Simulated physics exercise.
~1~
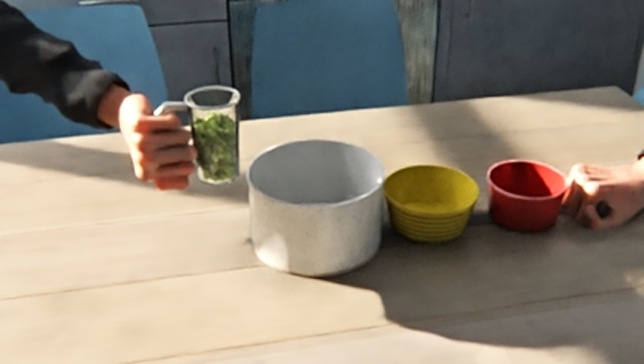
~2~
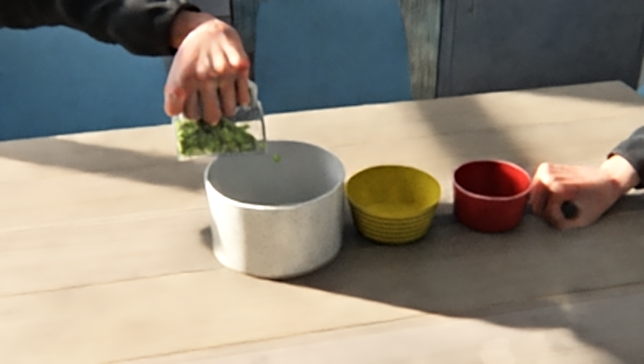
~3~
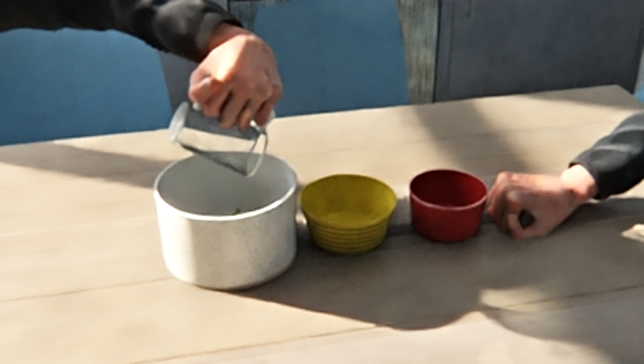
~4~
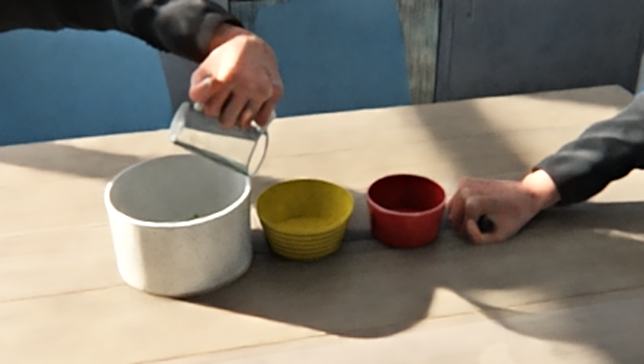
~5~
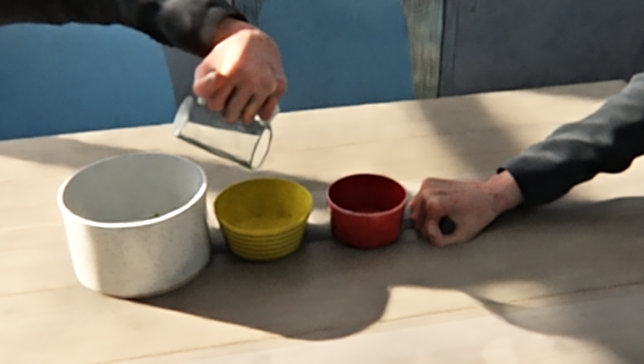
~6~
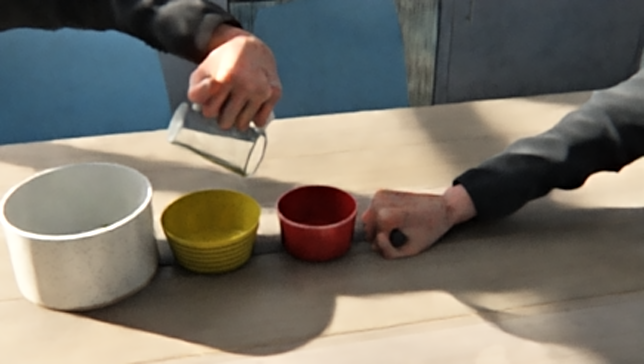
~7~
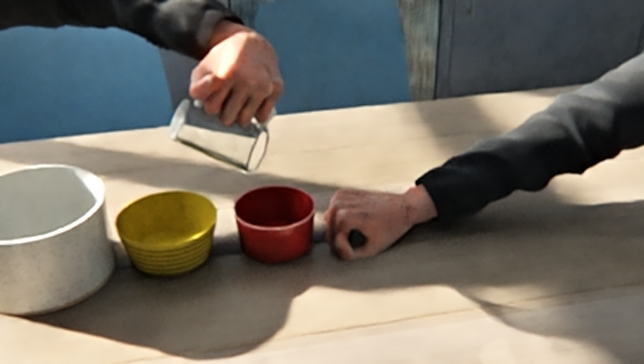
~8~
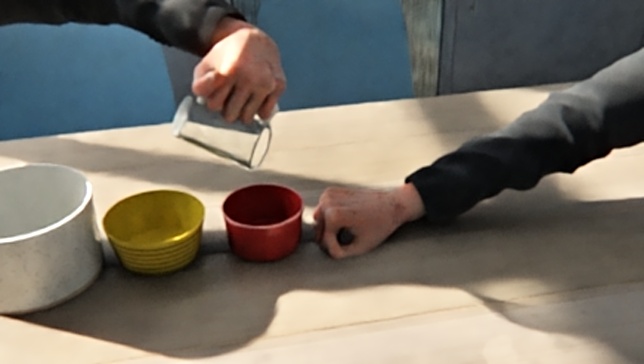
On a sunlit pale wooden table, seen from slightly above with blue panels behind, a white pot, a yellow dish and a red dish stand in a row from left to right. A hand at the upper left holds a clear cup of green peas, while another hand rests beside the red dish. The cup moves over the pot and tips, and the peas drop inside as the row slides left. The emptied cup stays upside down while the dishes keep sliding, then slow. At the end, the pot is partly out of view, and the coloured dishes are empty.
